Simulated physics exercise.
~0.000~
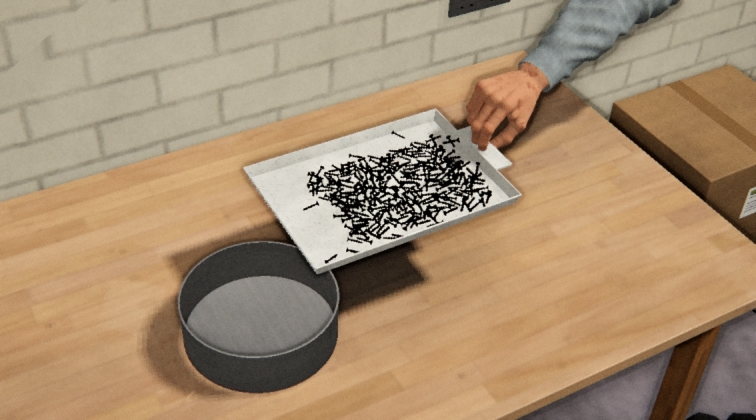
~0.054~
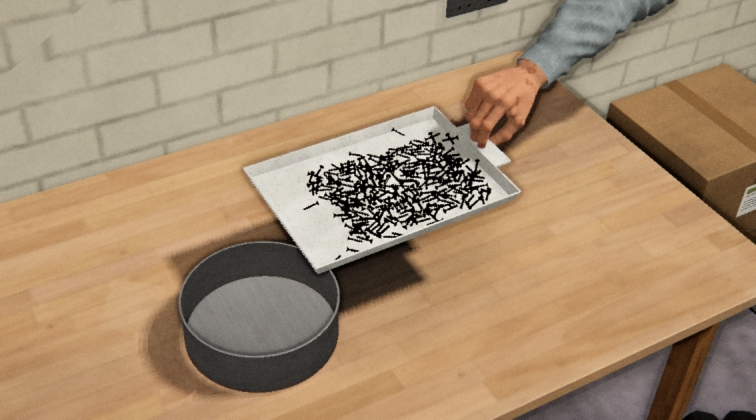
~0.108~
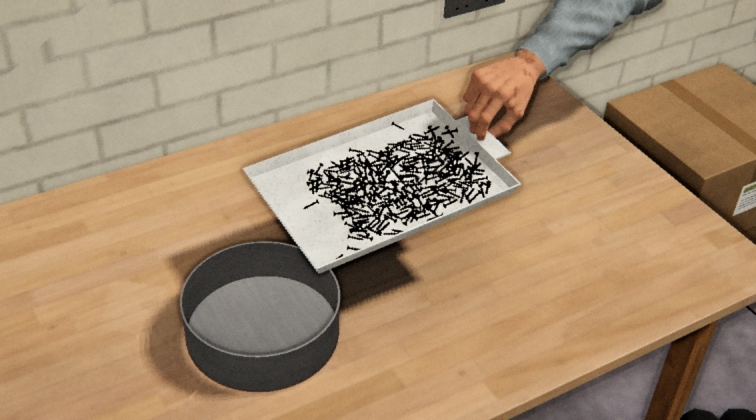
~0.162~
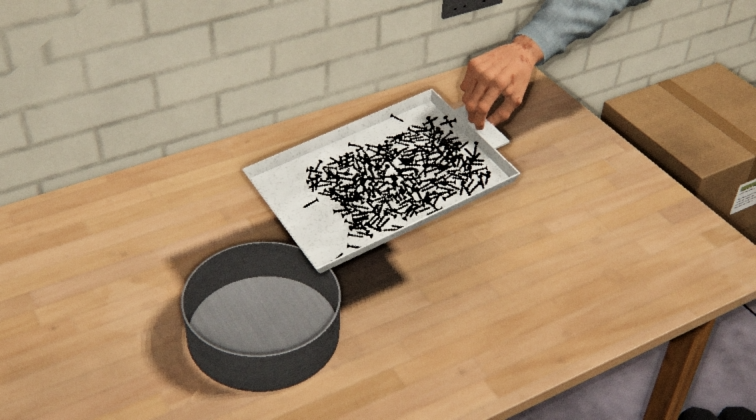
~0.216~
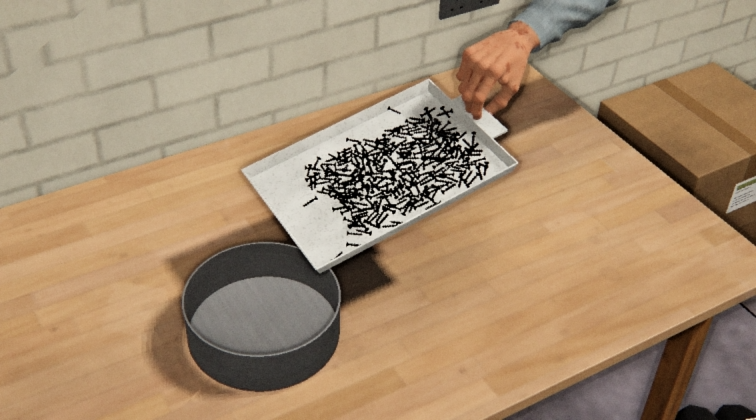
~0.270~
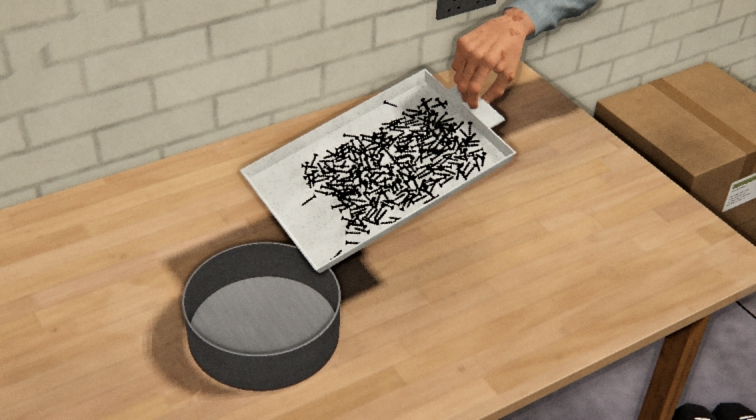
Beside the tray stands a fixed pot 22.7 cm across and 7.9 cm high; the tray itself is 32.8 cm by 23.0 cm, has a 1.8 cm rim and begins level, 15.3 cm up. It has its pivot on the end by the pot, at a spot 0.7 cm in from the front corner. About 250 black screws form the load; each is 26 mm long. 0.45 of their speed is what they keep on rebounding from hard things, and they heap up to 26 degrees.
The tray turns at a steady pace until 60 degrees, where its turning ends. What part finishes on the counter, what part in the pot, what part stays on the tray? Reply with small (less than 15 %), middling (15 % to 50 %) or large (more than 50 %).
Counter - small, pot - large, left on the tray - middling.
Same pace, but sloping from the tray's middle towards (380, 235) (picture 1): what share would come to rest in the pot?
About 5 per cent.
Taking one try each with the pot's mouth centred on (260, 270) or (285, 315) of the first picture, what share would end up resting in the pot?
Try one: ~ 70 %; try two: ~ 55 %.
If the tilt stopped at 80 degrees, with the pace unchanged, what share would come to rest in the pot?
Then about 95 per cent.
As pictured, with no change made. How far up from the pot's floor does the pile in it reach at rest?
It stands at some 1.5 cm.
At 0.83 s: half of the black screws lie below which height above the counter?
Roughly 18 cm.
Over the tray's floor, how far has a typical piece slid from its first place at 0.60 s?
Roughly 4 cm.
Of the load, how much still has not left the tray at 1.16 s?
Close to 25 in a hundred parts of the load.
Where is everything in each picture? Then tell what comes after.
Tray tilt 0 degrees, front corners at (317, 264) and (515, 193); middle of the pieces at (401, 186); pot at (259, 296), in the first picture.
Tray tilt 1 degrees, front corners at (318, 264) and (515, 190); middle of the pieces at (401, 184), in the second picture.
Tray tilt 3 degrees, front corners at (318, 264) and (514, 183), lowest corner left front; middle of the pieces at (401, 180), in the third picture.
Tray tilt 7 degrees, front corners at (318, 264) and (514, 172), lowest corner left front; middle of the pieces at (400, 174), in the fourth picture.
Tray tilt 10 degrees, front corners at (318, 264) and (512, 162), lowest corner left front; middle of the pieces at (398, 168), in the fifth picture.
Tray tilt 14 degrees, front corners at (317, 265) and (509, 152), lowest corner left front; middle of the pieces at (396, 162); pot at (262, 296). The tray's pace is about 65 degrees a second, in the sixth picture.
After 0.60 s, tilt 36 degrees; the tray holds 100 %, the pot 0 %.
After 0.83 s, tilt 52 degrees; the tray holds 95 %, the pot 0 %.
After 1.16 s, tilt 60 degrees; the tray holds 25 %, the pot 70 %.
In the end, at 2.0 s, counter 5 %, pot 75 %, tray 25 %.
